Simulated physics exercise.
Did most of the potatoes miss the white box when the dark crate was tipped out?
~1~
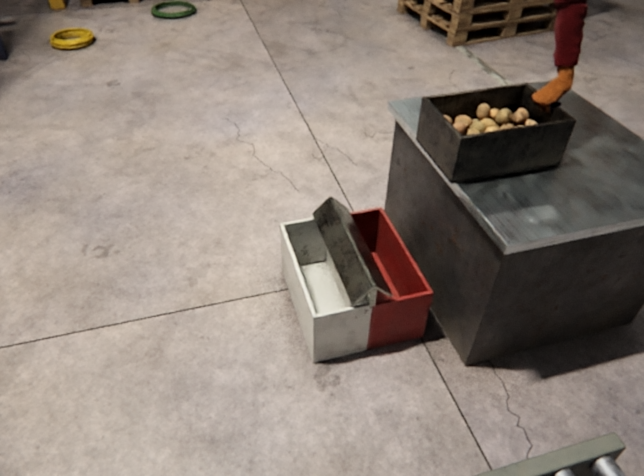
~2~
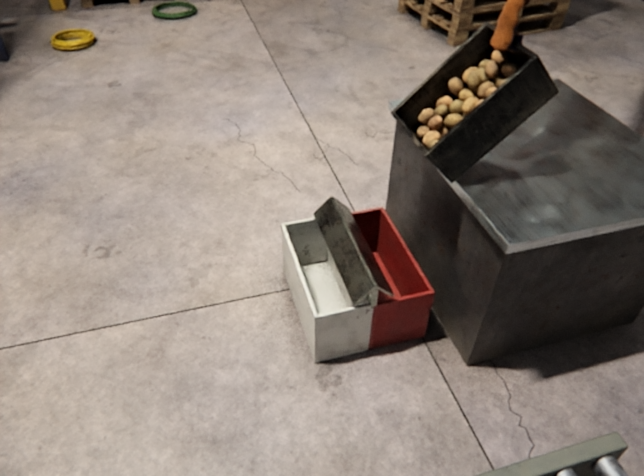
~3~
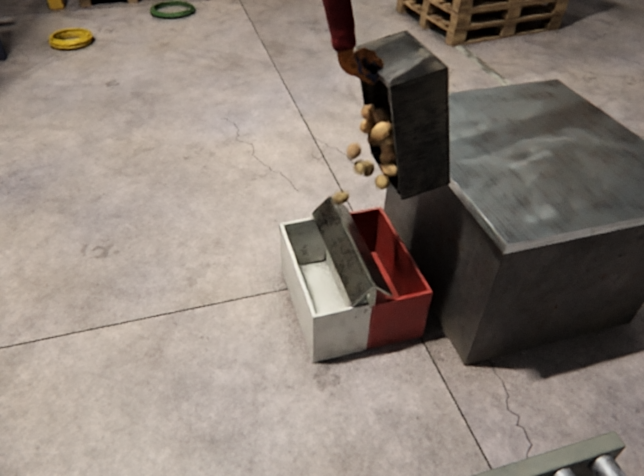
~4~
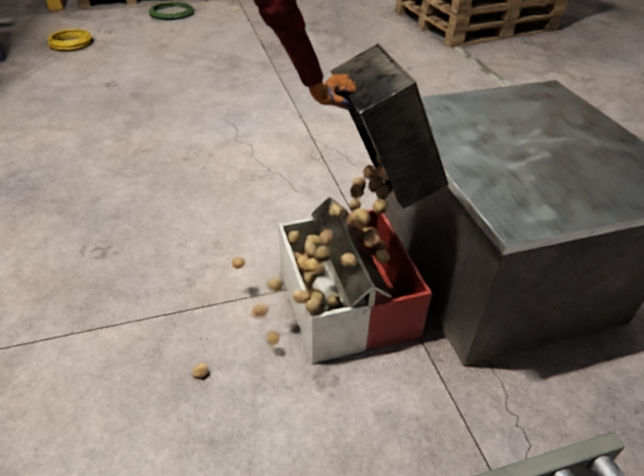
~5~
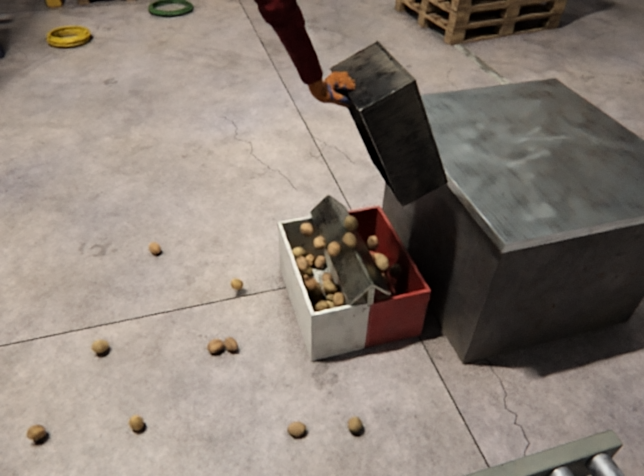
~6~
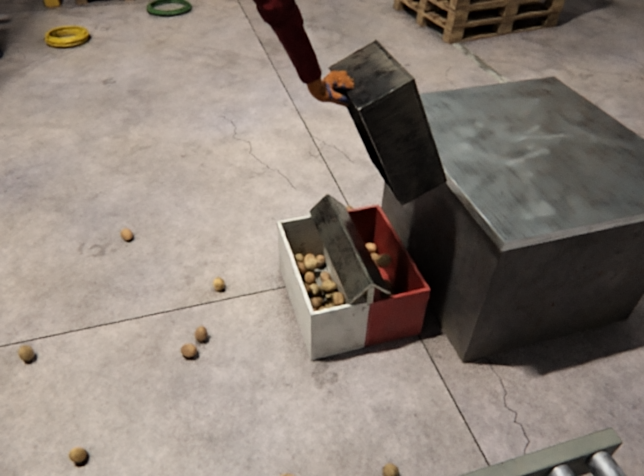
No, more than half of the potatoes ended up in the white box, while a smaller share went into the red bin or onto the floor.
